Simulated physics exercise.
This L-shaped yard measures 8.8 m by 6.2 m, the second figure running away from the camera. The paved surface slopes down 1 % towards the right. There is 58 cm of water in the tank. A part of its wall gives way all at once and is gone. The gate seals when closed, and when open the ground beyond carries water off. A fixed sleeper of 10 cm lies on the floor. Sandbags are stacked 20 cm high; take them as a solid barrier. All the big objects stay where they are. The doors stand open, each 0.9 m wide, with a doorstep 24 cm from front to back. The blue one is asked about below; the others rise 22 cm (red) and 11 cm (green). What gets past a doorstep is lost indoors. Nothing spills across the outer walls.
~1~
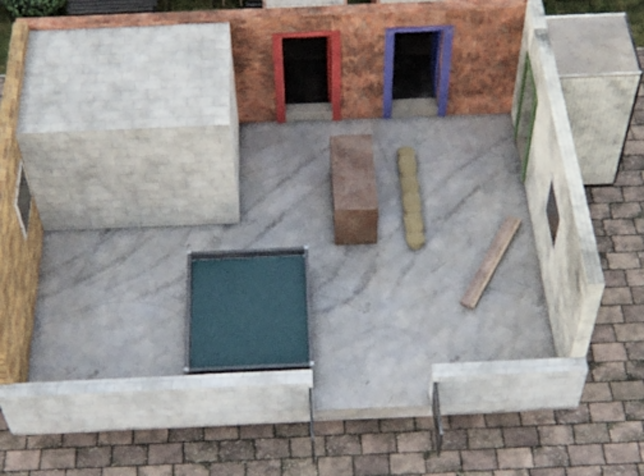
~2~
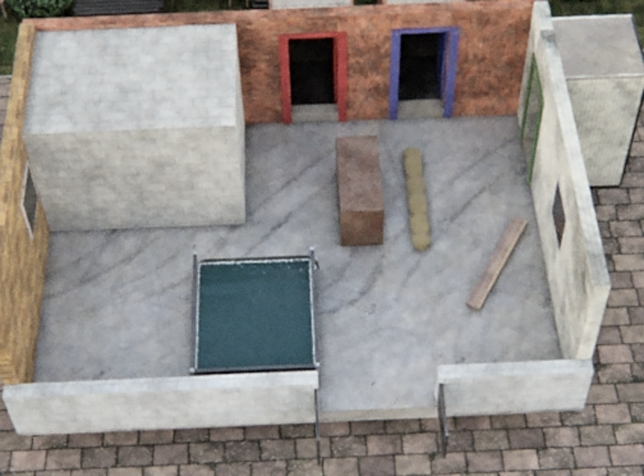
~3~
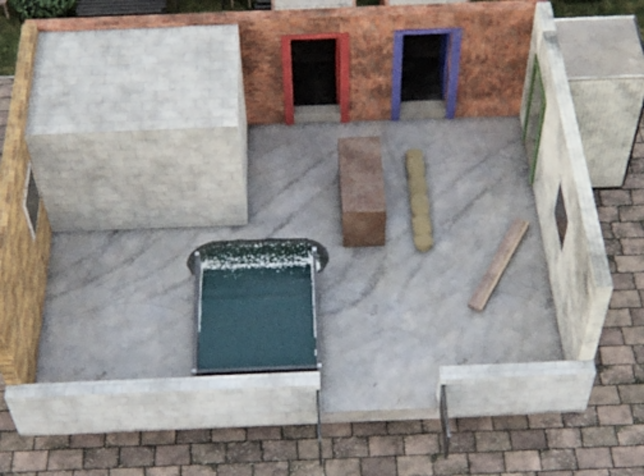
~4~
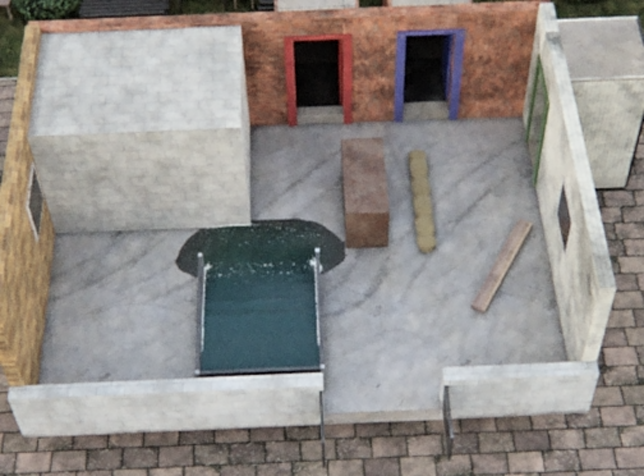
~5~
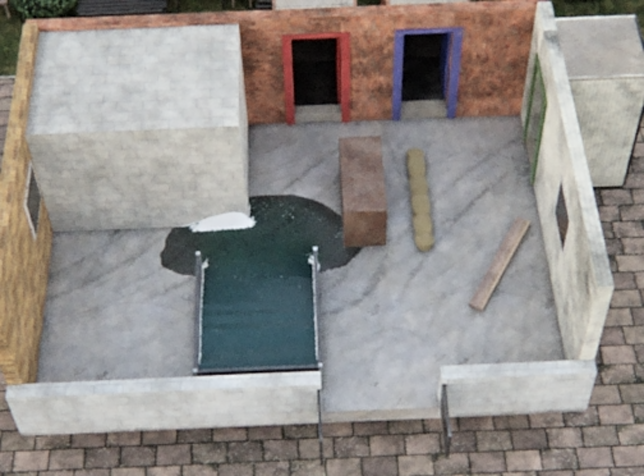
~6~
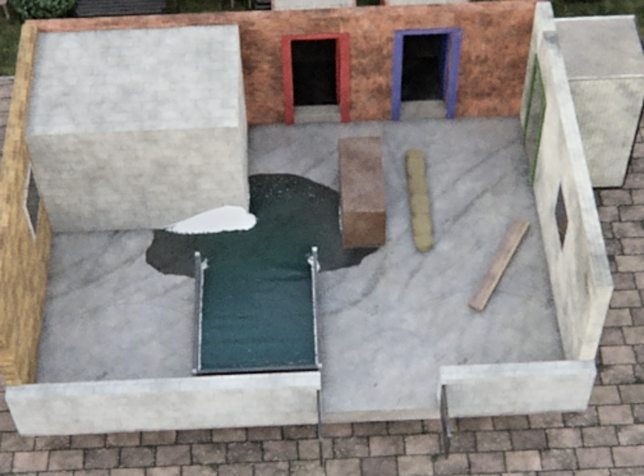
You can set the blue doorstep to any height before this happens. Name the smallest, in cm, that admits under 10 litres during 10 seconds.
It would have to be roughly 5.5 cm high.
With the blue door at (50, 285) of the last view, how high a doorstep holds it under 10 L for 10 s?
Roughly 14.5 cm.
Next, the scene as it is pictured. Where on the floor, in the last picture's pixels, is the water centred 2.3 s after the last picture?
Around (258, 235).
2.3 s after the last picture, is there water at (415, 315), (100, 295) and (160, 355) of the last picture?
In that order: Not reached, wet, not reached.
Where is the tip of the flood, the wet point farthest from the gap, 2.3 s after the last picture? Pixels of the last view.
Near (513, 118).
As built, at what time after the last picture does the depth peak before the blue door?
At about 2.8 s.
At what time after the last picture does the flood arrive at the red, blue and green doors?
Arrival: Red 0.5 s, blue 1.6 s, green 2.6 s.
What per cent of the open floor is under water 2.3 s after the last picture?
Some 40 per cent of it.
Then, 0.7 s after the last picture water covers 20 % of the floor, deepest (39 cm) near (233, 230); it has not reached the blue door.
Then, 2.3 s after the last picture water covers 40 % of the floor, deepest (32 cm) near (299, 132); 8 cm at the blue door, 0 litres in over its 25 cm doorstep.
Then, 9.3 s after the last picture water covers 95 % of the floor, deepest (10 cm) near (507, 392); 4 cm at the blue door, 0 litres in over its 25 cm doorstep.
At the blue door as built, the water peaked near 8 cm, 2.7 s after the last picture.
With a doorstep of 4.5 cm, 17 litres would have come in within the 10 s; with 6.5 cm, 5 litres. So under 10 litres takes about 5.5 cm.
